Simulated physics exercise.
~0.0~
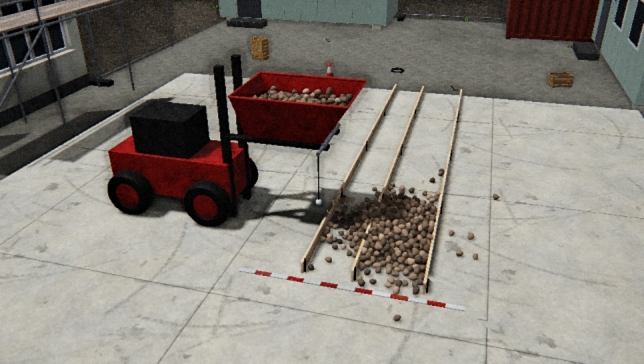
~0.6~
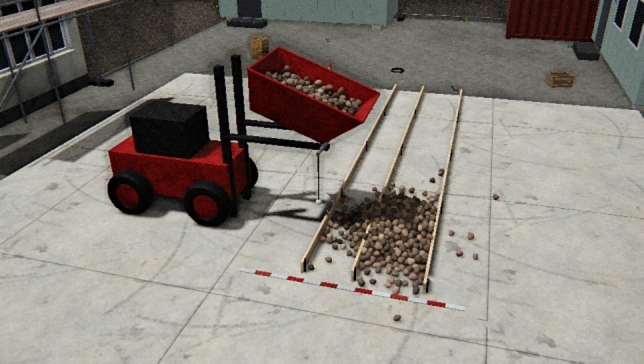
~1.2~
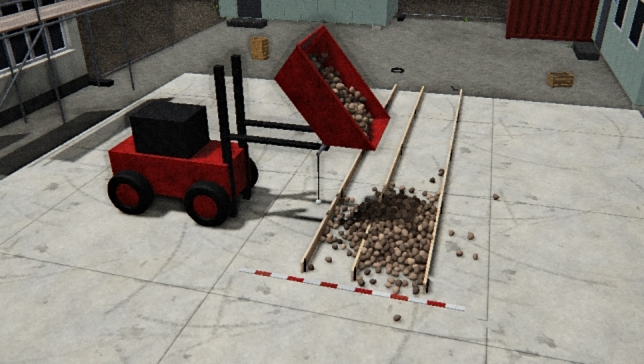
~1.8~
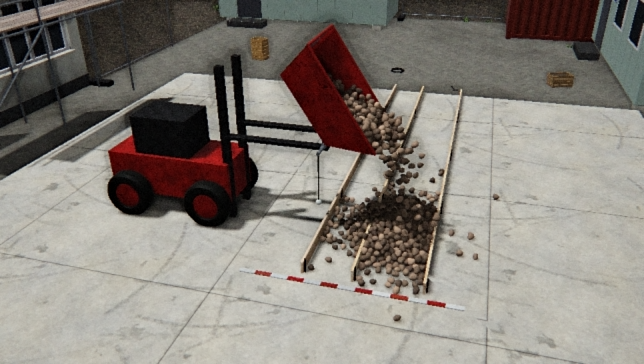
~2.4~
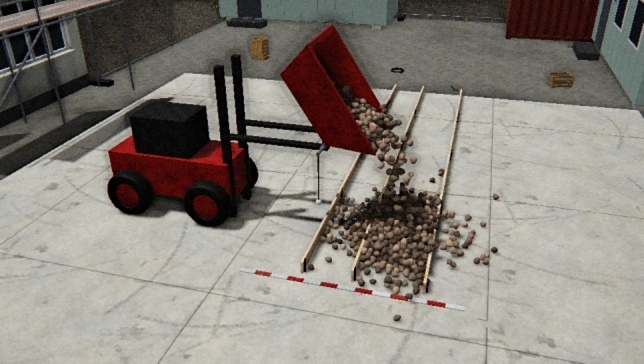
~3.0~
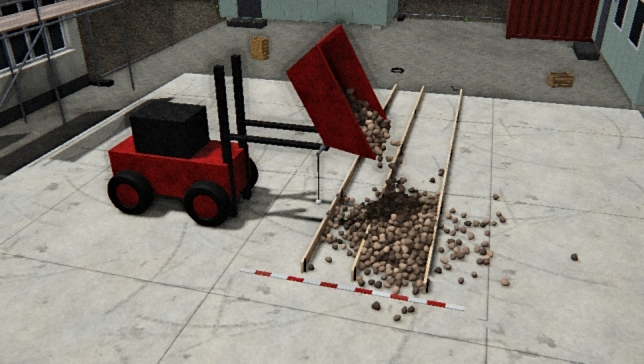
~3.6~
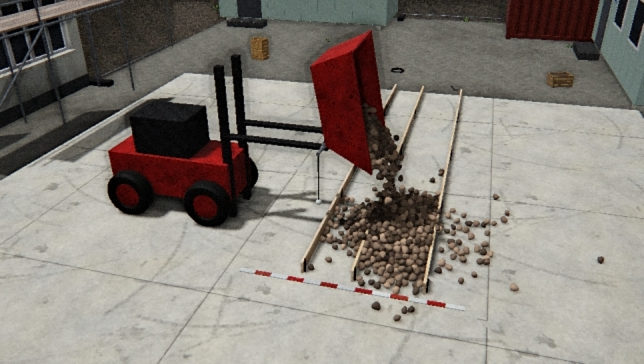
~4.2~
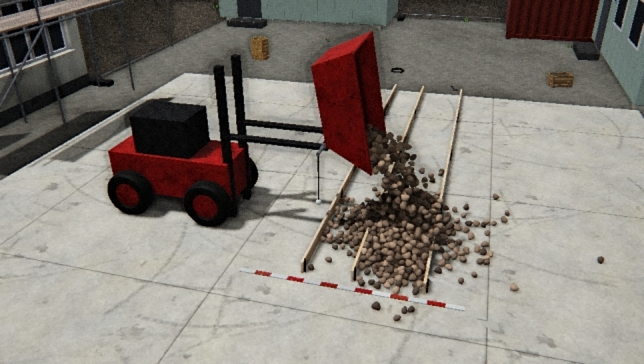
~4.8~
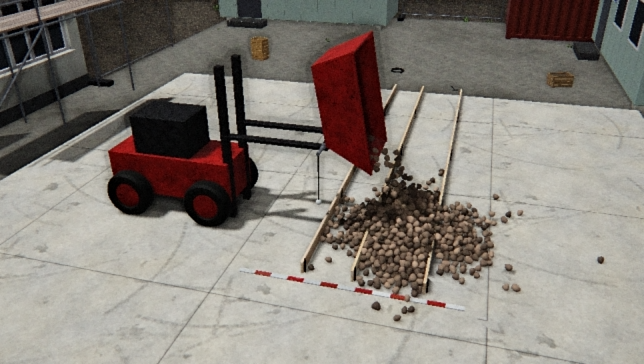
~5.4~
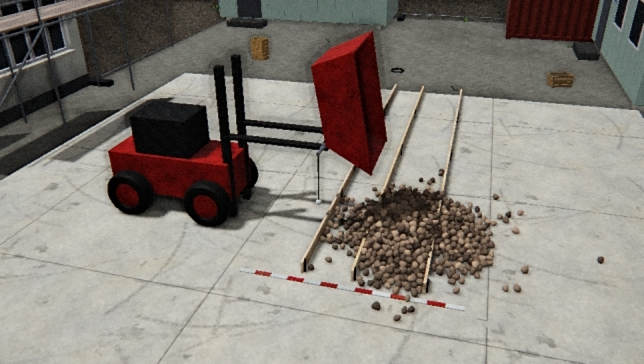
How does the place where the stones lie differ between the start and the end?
At the start the stones are split between the raised skip and a heap among the boards. By the end they are all on the ground, lower and further right overall, in a wider heap that spreads past the right-hand board.
